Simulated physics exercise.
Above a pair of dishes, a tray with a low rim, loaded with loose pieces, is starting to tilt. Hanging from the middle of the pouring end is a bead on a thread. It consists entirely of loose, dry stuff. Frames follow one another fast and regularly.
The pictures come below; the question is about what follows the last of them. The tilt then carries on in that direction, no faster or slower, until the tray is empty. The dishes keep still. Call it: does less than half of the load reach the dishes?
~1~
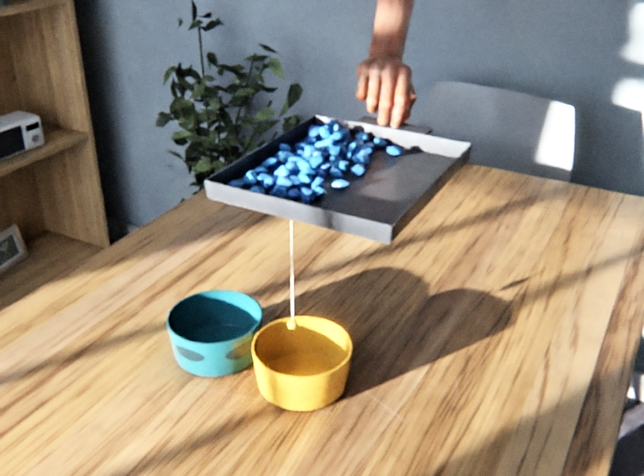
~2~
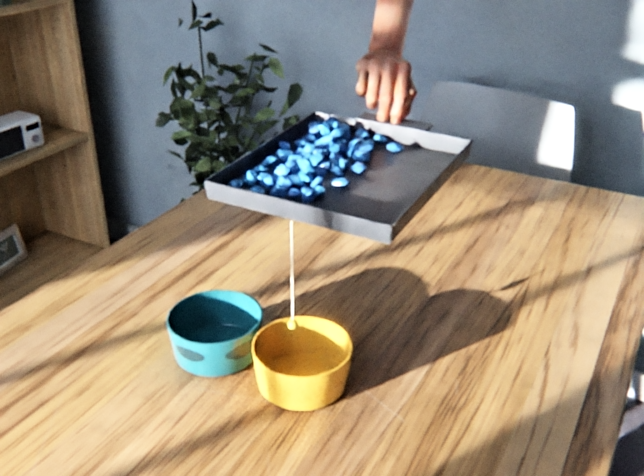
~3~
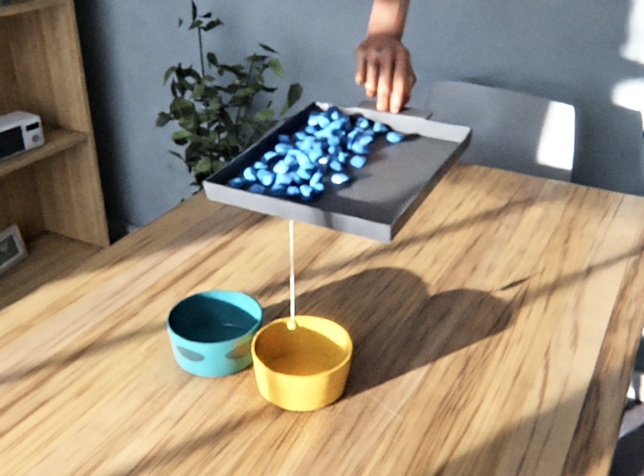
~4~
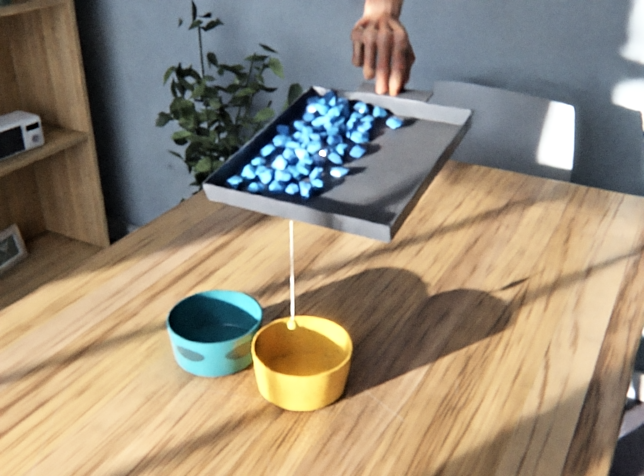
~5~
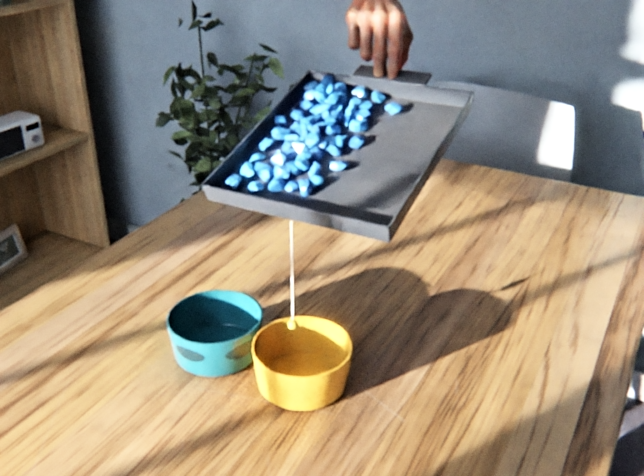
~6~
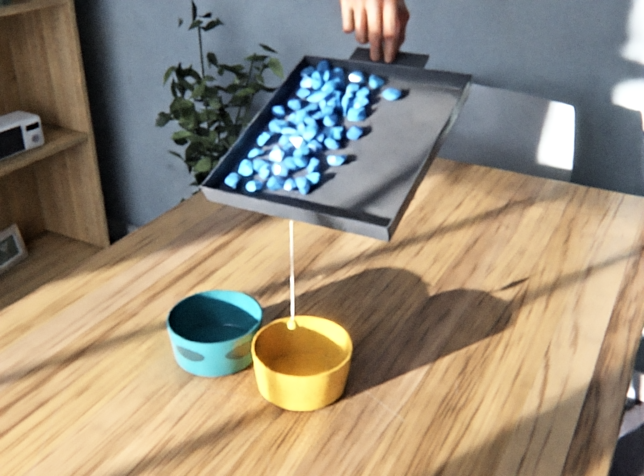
Yes.
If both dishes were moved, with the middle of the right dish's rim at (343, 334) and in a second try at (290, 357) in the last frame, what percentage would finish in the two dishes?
It comes to near 0 per cent the first time and near 60 per cent the second time.
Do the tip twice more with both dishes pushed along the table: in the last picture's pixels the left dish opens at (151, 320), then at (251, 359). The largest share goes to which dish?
The first try: The right-side dish. The second: The left-side dish.
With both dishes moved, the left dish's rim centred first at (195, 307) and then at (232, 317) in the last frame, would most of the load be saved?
Result - try one, below the halfway mark; try two, below the halfway mark.
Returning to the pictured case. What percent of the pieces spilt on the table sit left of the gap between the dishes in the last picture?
I'd guess close to 90 %.
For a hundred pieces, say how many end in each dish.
Per cent held at the end: Left dish 20, right dish 10.
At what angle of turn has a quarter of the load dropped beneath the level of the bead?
Roughly 90°.
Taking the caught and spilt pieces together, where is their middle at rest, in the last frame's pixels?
Once nothing moves, the middle sits near (209, 405).
Shortly afterwards, tray tipped steeply; all but a few on the tray; a little in the air.
Next, tray tipped past a quarter turn; near a third on the tray; only a few in the right dish; only a few in the left dish; near a third outside both; near a quarter in the air.
Some moments later, tray tipped past a quarter turn; a little in the right dish; a little in the left dish; near two thirds outside both; only a few in the air.
In the end, tray tipped past a quarter turn; a little in the right dish; a little in the left dish; the bulk outside both.
